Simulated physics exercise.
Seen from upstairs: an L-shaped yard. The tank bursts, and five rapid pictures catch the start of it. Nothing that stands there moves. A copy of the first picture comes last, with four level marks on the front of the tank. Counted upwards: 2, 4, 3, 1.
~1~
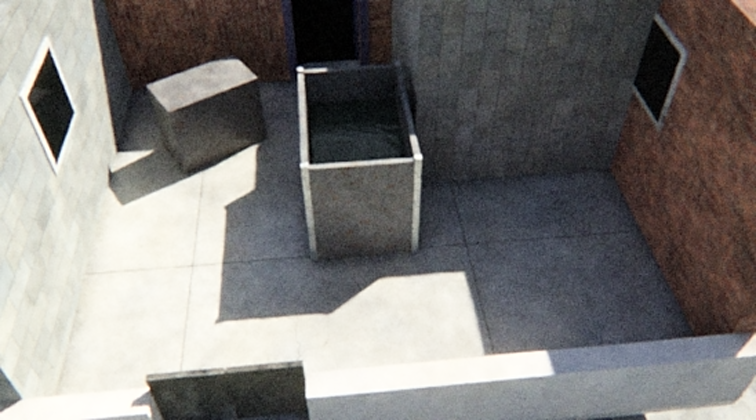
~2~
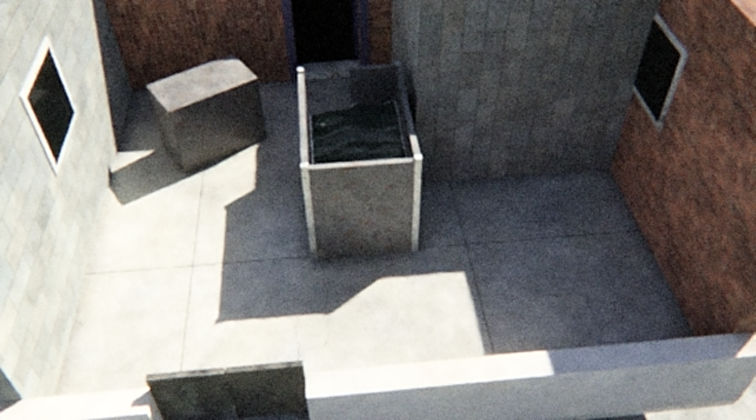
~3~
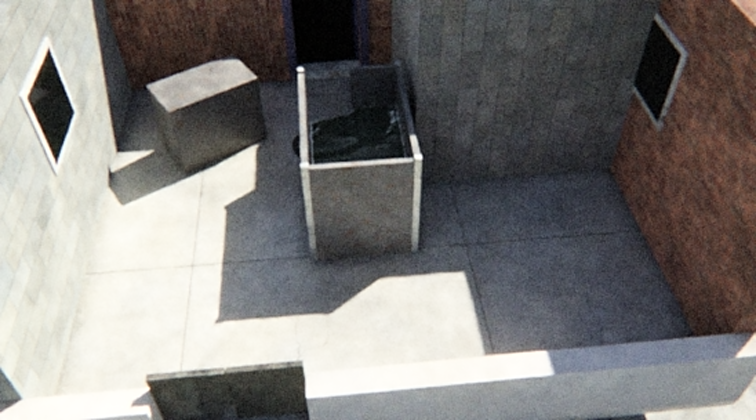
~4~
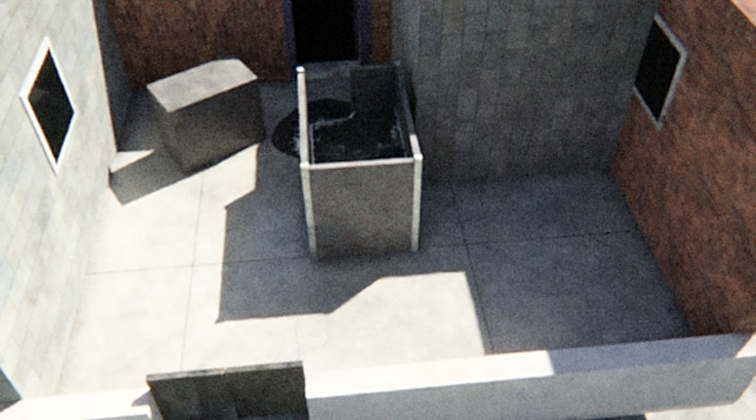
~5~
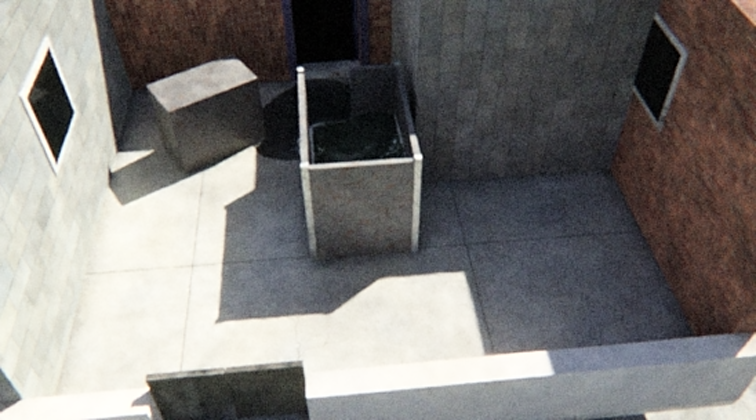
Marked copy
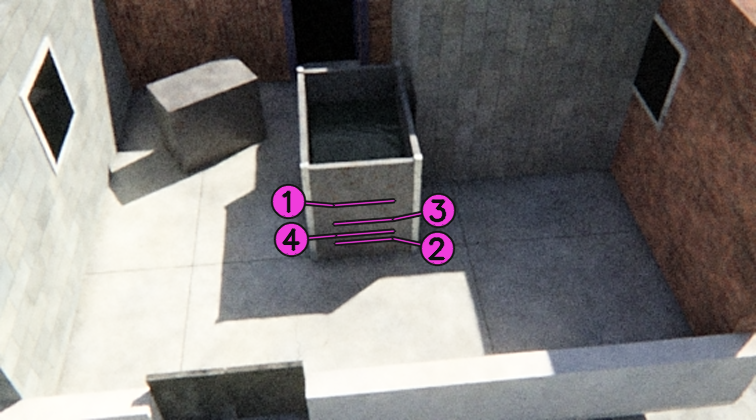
In a walled yard seen from above, dark water shifted about in a tall open tank, then a dark wet patch appeared on the ground behind its left side and spread toward the grey block.
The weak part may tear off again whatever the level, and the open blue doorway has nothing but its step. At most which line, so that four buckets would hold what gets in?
Take 4.
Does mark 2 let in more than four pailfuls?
No.
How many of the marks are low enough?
Two.
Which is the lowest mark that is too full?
The answer is 3.
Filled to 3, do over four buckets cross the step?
Yes, it does.
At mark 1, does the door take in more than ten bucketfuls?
Yes.
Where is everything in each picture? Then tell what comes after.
Water in the tank at rest, its middle at (356, 144); foot of the blue doorway at (330, 78); shut gate at (228, 377).
Water covers 1 % of the ground, its front hidden from here.
Water covers 2 % of the ground, its front hidden from here.
Water covers 5 % of the ground, its front hidden from here.
Water covers 10 % of the ground, its front hidden from here.
On the marked copy, 1 at (363, 203); 2 at (364, 241); 3 at (364, 221); 4 at (364, 233); from the bottom up 2, 4, 3, 1.
If 1 is chosen, dozens of bucketfuls pour in.
If 2 is chosen, nothing gets over.
If 3 is chosen, about 9 bucketfuls get in.
If 4 is chosen, a bucket or two gets in.
